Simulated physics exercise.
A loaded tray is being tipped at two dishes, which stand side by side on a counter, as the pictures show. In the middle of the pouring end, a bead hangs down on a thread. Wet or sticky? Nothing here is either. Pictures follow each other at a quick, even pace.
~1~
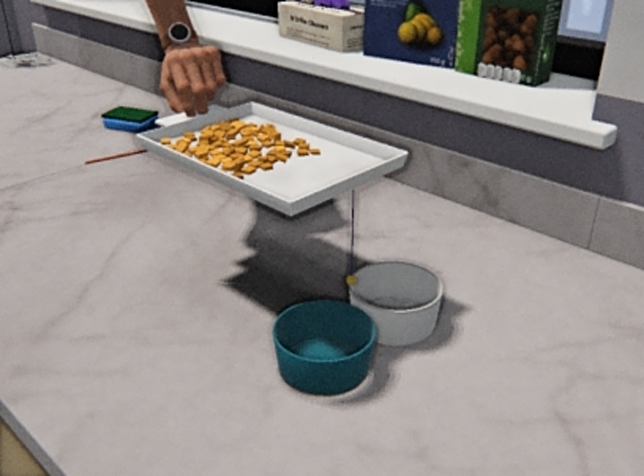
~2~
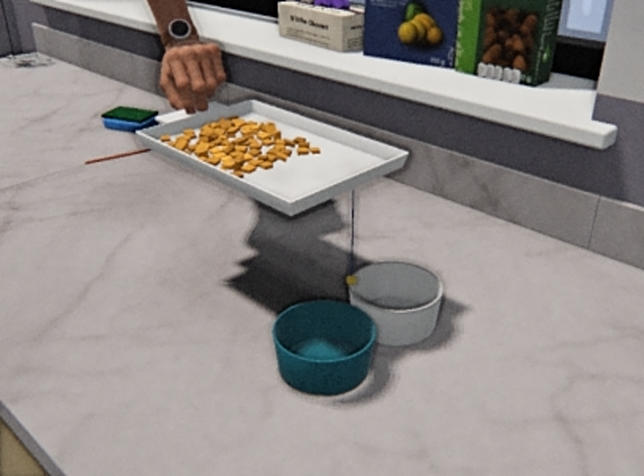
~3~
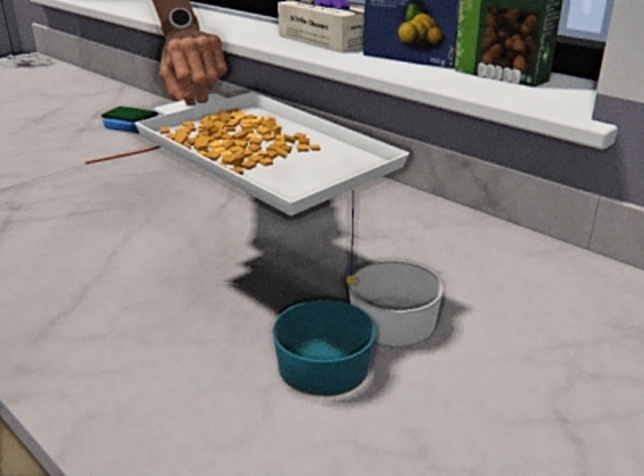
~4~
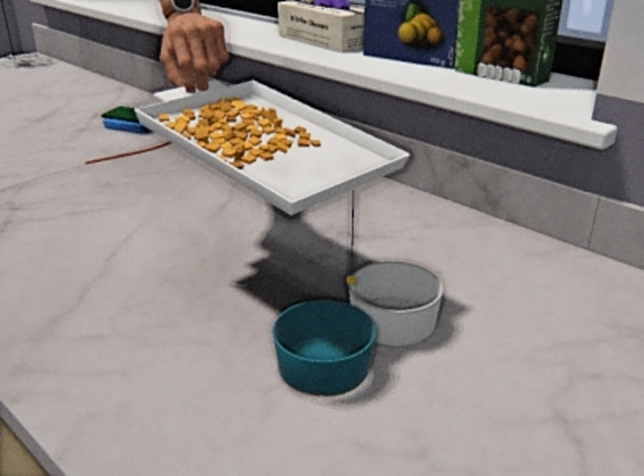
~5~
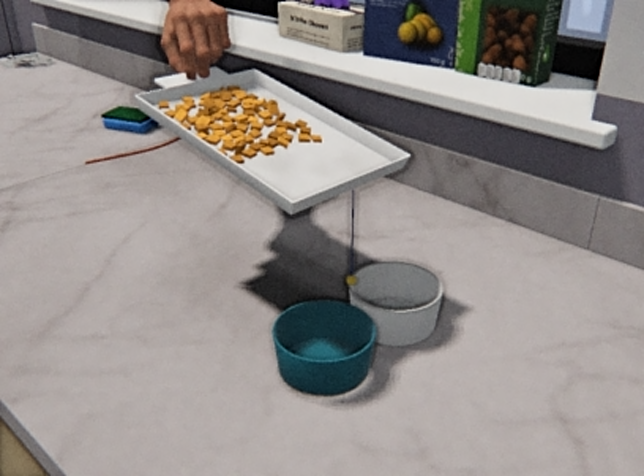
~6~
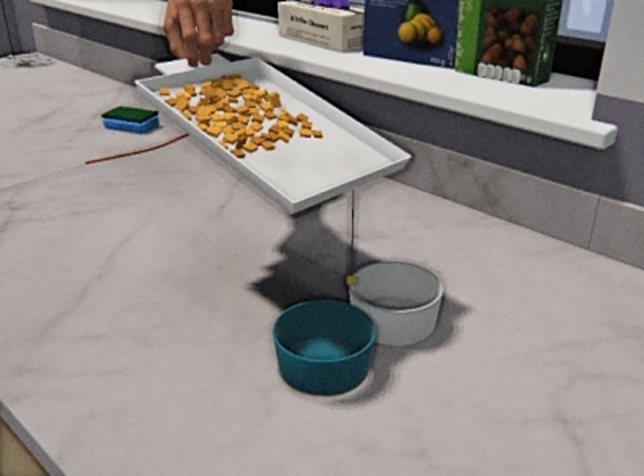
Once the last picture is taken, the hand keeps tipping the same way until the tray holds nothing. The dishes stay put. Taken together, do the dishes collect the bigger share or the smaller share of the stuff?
The bigger share.
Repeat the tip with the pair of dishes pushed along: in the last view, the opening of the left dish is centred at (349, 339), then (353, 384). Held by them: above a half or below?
Try 1: A majority of it. Try 2: A minority of it.
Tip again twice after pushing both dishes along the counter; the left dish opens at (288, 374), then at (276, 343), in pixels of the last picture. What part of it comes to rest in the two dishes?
It would be near 60 per cent first and near 30 per cent second.
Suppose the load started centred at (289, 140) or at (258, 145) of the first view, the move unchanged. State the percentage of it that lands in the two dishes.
Close to 90 per cent, followed by close to 70 per cent.
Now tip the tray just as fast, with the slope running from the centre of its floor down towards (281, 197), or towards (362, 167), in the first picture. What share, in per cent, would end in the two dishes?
Lab note: Try one about 70 %, try two about 70 %.
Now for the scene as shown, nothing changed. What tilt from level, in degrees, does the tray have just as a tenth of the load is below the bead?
Roughly 65 degrees from level.
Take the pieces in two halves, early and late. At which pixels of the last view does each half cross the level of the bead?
Earlier portion about (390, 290); later portion about (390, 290).
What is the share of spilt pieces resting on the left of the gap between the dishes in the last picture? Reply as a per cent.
That would be roughly 10 per cent.
Shortly afterwards, tray tipped steeply; the bulk on the tray; only a few in the left dish; a little in the air.
Next, tray tipped past a quarter turn; near two thirds on the tray; a little in the left dish; a little in the right dish; a little outside both; a little in the air.
Some moments later, tray tipped past a quarter turn; near a quarter in the left dish; near half in the right dish; near a quarter outside both.
In the end, tray tipped past a quarter turn; near a quarter in the left dish; near half in the right dish; near a quarter outside both.
